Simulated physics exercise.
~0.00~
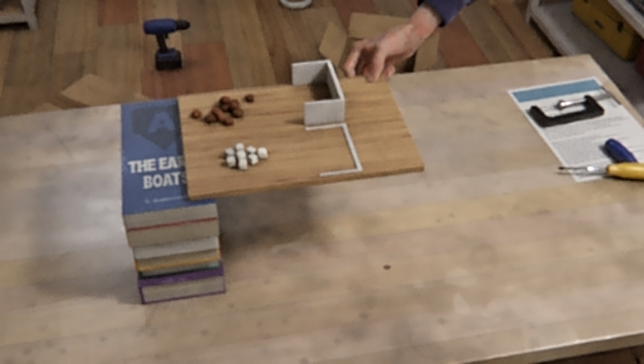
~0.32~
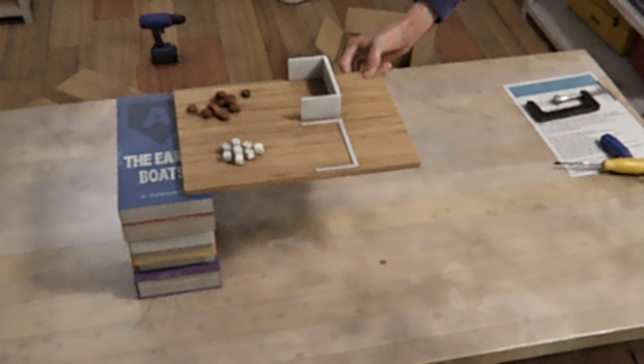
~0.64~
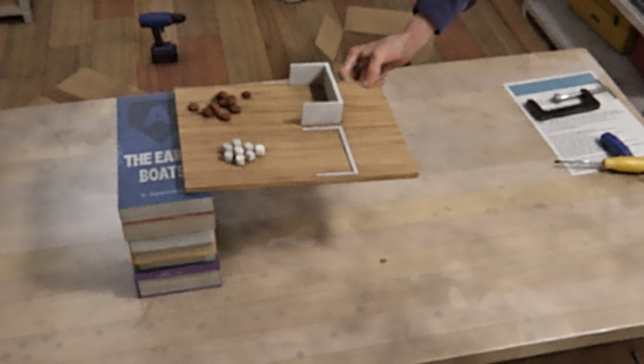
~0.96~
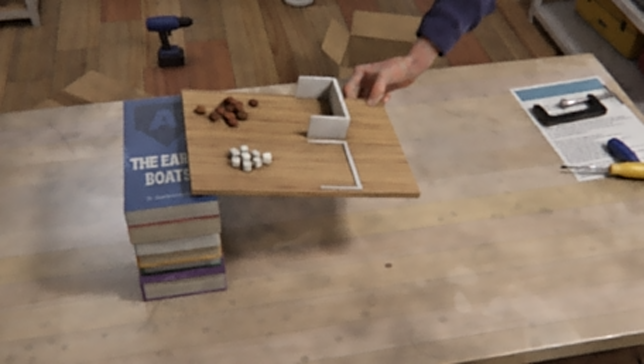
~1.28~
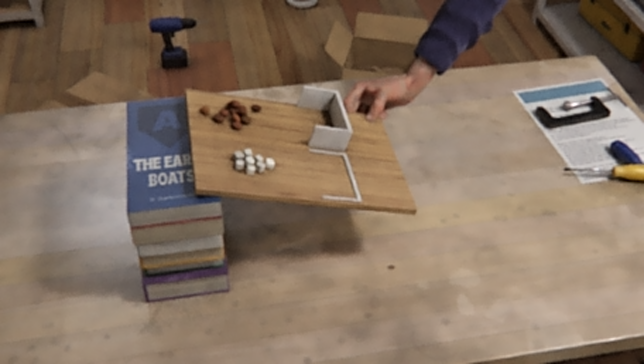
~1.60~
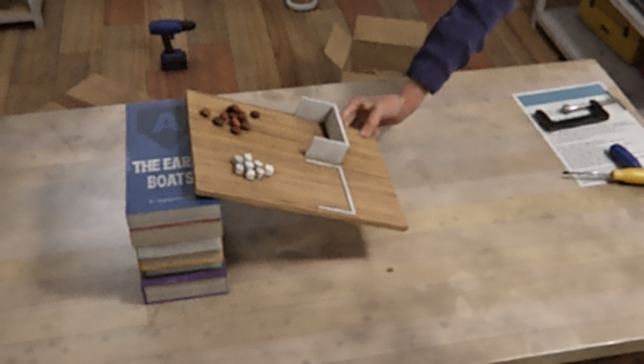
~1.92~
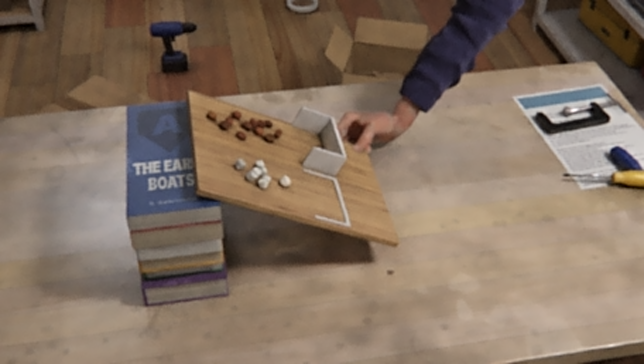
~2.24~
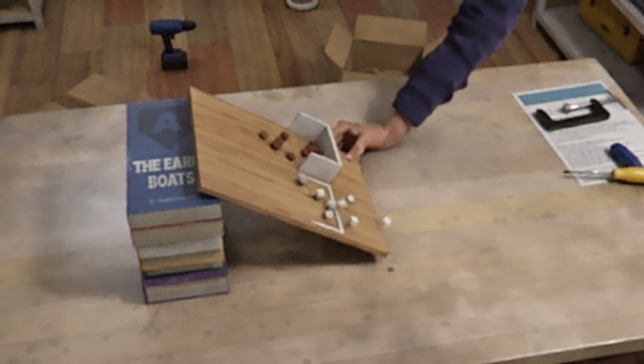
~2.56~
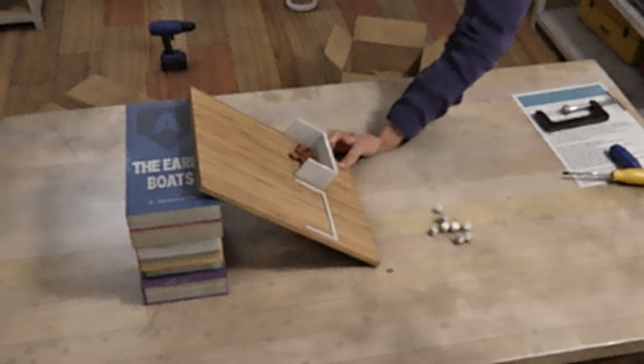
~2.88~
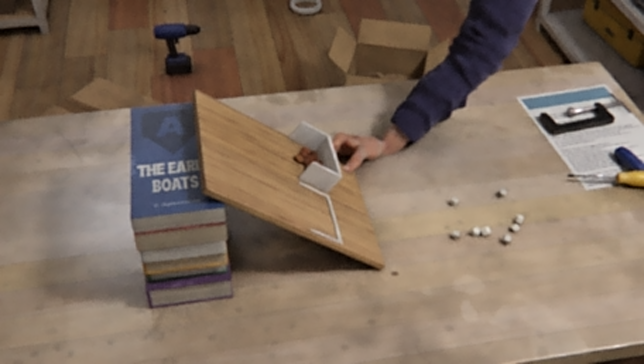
On a workbench, a hand tilts a board, spilling white pieces while brown ones stay caught.
